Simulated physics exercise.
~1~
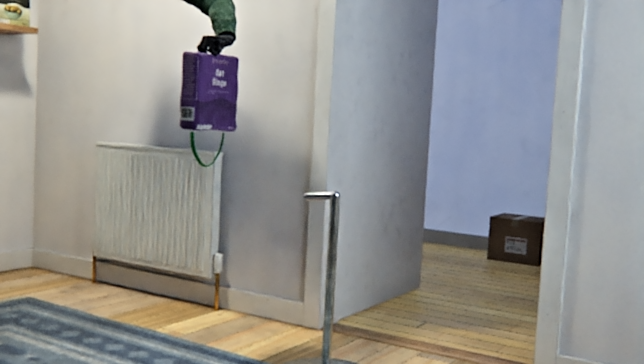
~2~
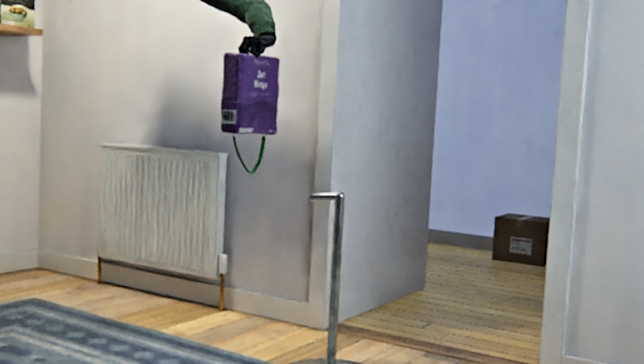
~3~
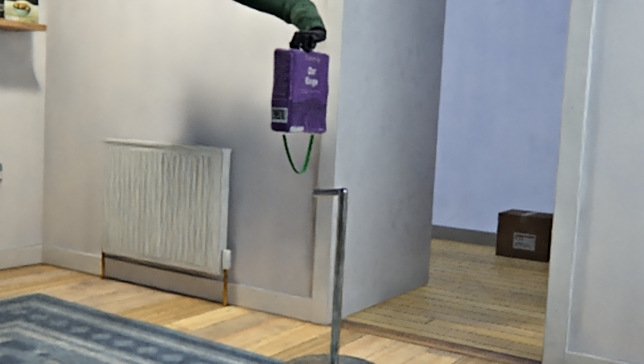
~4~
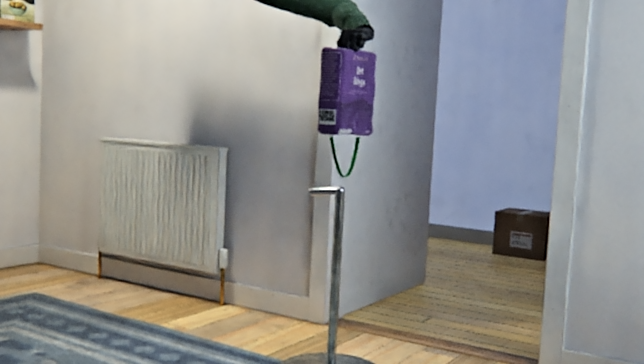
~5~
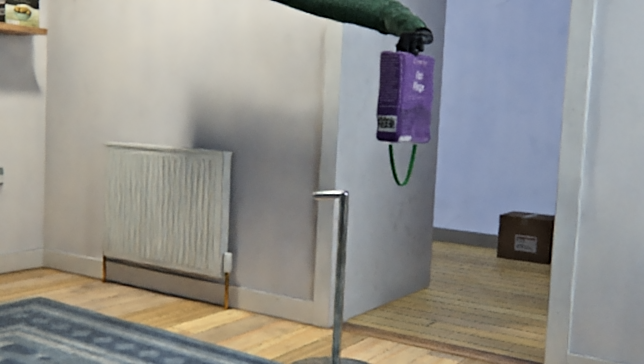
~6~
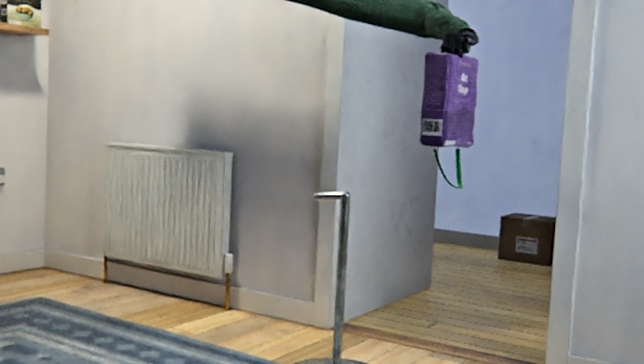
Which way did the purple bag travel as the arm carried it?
The purple bag moved to the right, going from above the radiator to beyond the metal post.
